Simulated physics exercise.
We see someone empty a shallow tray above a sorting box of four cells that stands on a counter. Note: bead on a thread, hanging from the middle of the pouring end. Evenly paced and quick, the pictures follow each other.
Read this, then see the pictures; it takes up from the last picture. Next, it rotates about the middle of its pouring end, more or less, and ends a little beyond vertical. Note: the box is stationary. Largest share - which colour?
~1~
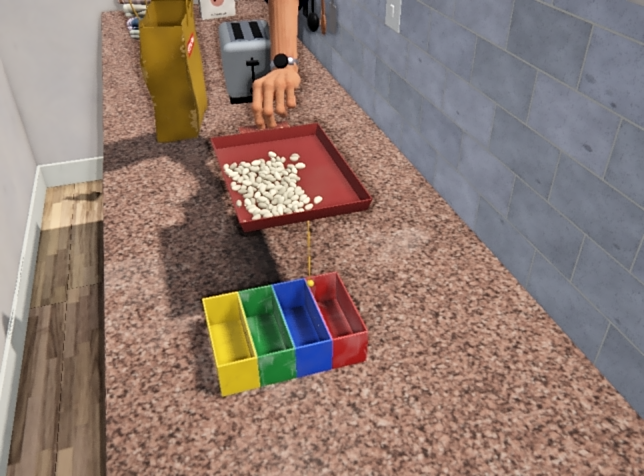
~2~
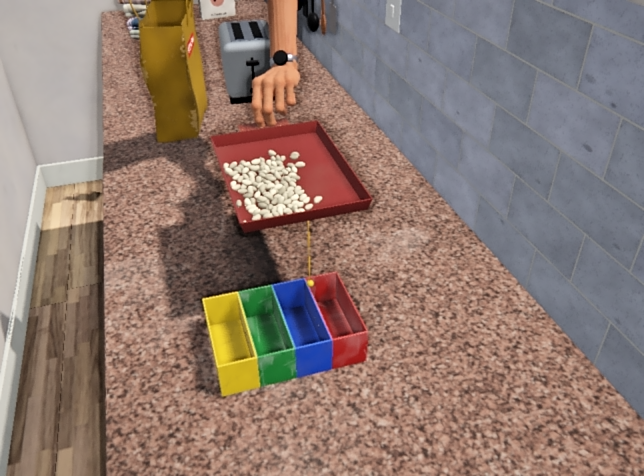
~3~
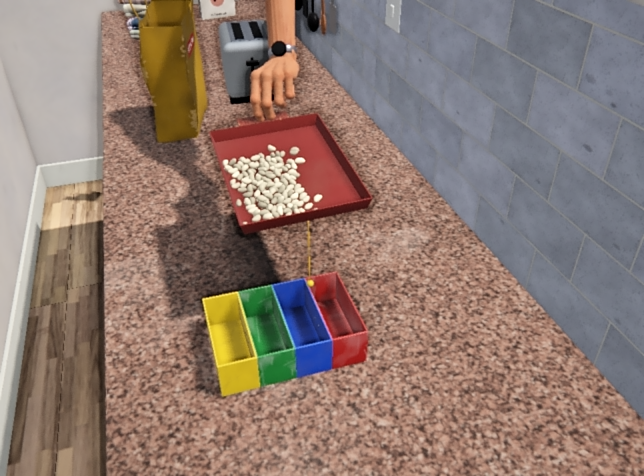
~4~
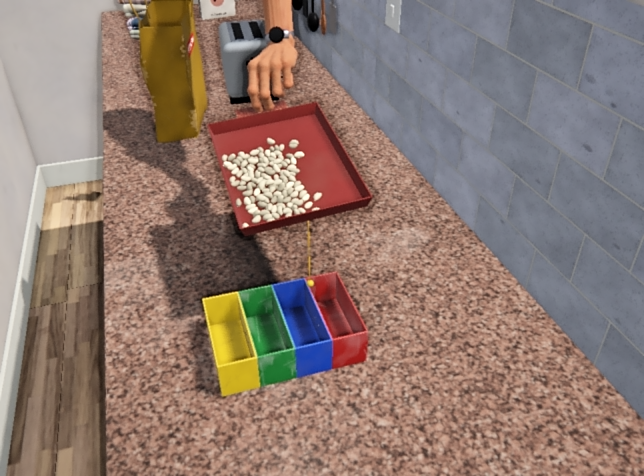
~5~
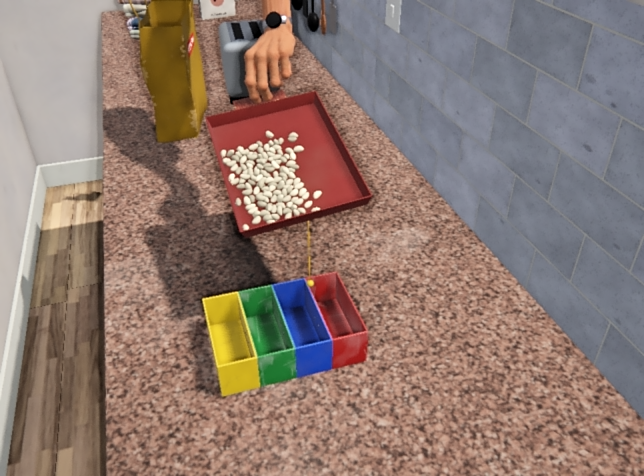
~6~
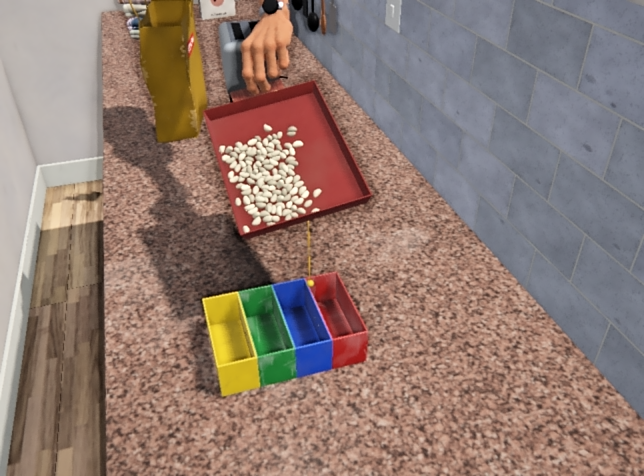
Green cell.
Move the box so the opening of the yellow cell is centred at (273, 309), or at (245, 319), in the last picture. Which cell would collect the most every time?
Placing A: The yellow cell / placing B: Yellow.
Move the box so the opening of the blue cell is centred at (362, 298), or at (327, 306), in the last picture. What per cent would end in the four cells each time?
Close to 10 per cent, followed by close to 90 per cent.
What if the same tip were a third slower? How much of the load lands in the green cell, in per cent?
It would be around 70 per cent.
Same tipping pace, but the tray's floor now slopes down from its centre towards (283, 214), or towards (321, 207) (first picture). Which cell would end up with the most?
Well, with the first heading it's the green cell, and with the second it's the cell in red.
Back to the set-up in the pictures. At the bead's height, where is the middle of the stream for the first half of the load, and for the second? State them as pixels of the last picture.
Early-half point (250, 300); late-half point (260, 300).
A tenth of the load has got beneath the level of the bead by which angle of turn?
Around 90 degrees of turn.
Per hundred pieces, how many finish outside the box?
I'd put it at about 0 percent.
Just after the last frame, tray tipped steeply; almost all on the tray; just a few falling or outside the box.
A moment on, tray tipped past a quarter turn; about a tenth on the tray; roughly half in the green cell; roughly a quarter in the yellow cell; just a few in the blue cell; about a tenth falling or outside the box.
Further on, tray tipped past a quarter turn; the larger part in the green cell; roughly a quarter in the yellow cell; about a tenth in the blue cell; just a few falling or outside the box.
When it is over, tray tipped past a quarter turn; the larger part in the green cell; roughly a quarter in the yellow cell; about a tenth in the blue cell; not one in the red cell; just a few outside the box.
